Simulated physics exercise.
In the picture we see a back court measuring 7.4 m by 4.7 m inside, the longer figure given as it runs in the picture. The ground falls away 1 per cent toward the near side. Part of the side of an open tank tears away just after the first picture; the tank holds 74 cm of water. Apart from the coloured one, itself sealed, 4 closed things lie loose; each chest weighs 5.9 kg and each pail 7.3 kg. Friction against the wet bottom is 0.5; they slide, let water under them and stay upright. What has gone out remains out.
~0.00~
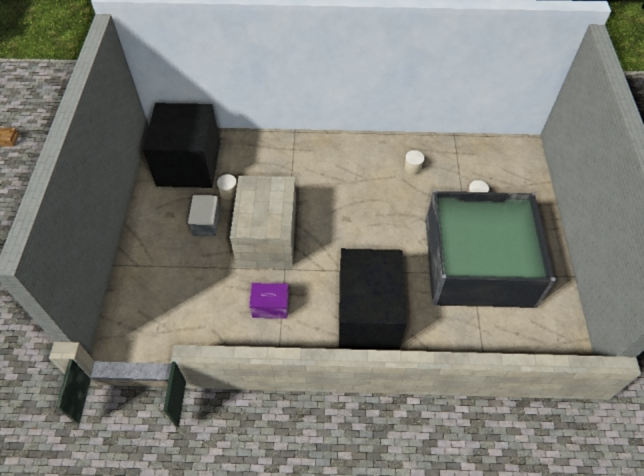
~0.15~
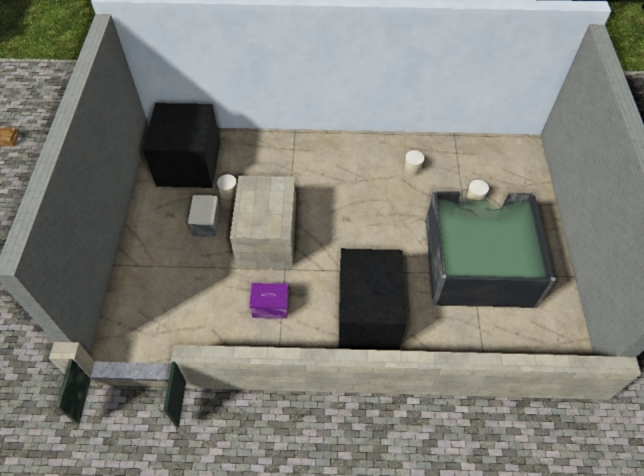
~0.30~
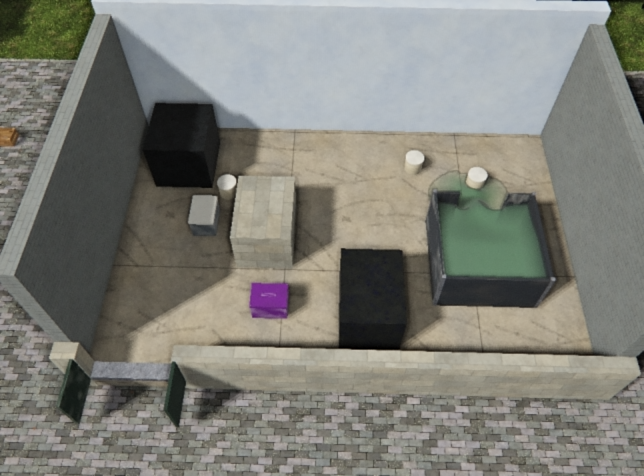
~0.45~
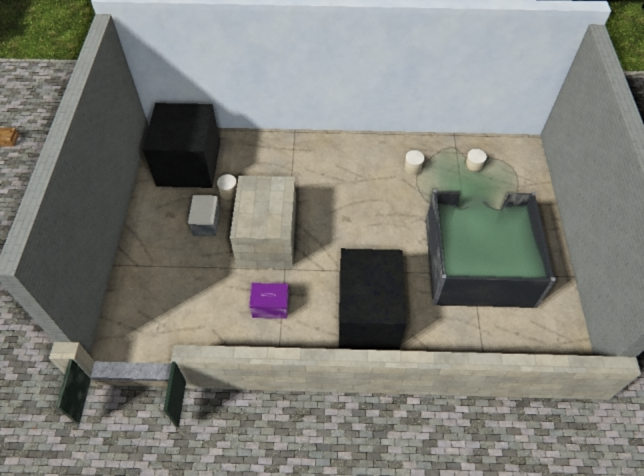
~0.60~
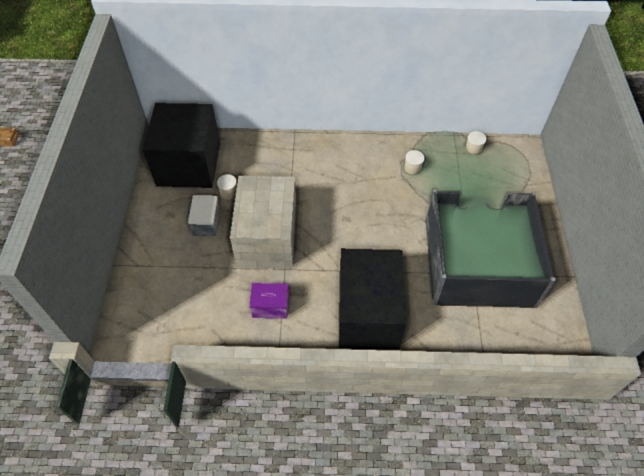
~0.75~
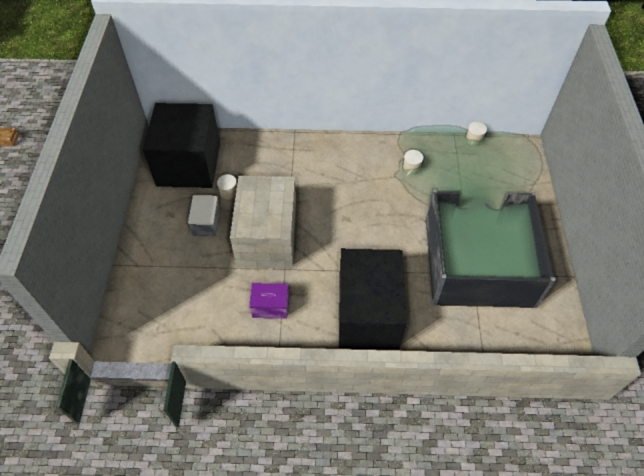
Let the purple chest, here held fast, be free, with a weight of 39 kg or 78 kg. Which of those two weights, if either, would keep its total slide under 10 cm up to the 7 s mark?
Even the lighter one.
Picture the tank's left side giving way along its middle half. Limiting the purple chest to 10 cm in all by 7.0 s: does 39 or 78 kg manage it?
Then only the heavier mass suffices.
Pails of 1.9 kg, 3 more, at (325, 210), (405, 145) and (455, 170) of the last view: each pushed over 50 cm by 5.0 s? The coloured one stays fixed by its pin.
In that order: Farther, then farther, then farther.
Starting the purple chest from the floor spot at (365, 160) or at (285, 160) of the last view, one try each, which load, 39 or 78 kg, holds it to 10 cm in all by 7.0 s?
Well, the little one does for the first, the little one does for the second.
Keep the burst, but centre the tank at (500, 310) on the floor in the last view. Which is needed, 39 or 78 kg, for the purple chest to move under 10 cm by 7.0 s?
So then the lighter weight suffices.
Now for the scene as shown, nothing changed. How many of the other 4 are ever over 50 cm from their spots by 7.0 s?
That adds up to 4.
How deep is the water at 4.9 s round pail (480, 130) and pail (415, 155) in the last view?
Around 12 cm and 12 cm.
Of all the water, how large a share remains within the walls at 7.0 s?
About 100 in a hundred parts of the water.
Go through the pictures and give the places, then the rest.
In the first picture, the purple chest at (269, 295), on the bottom; water covers 2.2 m2; 0 of 5 have shifted.
In the second picture, the purple chest at (269, 295) rests on the ground; 2.7 m2 under water; 0 of 5 have shifted.
In the third picture, the purple chest at (269, 295), on the bottom; 3.3 m2 under water; 1 of 5 have shifted.
In the fourth picture, the purple chest at (269, 295) rests on the ground; 4.3 m2 under water; 1 of 5 have shifted.
In the fifth picture, the purple chest at (269, 295), on the bottom; water covers 5.4 m2; 1 of 5 have shifted.
In the sixth picture, the purple chest at (269, 295), on the bottom; water covers 6.4 m2; 1 of 5 have shifted.
After 1.4 s the purple chest would be 0 cm from its start with 39 kg and 0 cm from its start with 78 kg; 0 cm of water round it then.
After 3.1 s the purple chest would be 0 cm from its start with 39 kg and 0 cm from its start with 78 kg; 0 cm of water round it then.
After 4.9 s the purple chest would be 0 cm from its start with 39 kg and 0 cm from its start with 78 kg; 1 cm of water round it then.
After 7.0 s the purple chest would be 0 cm from its start with 39 kg and 0 cm from its start with 78 kg; 1 cm of water round it then.
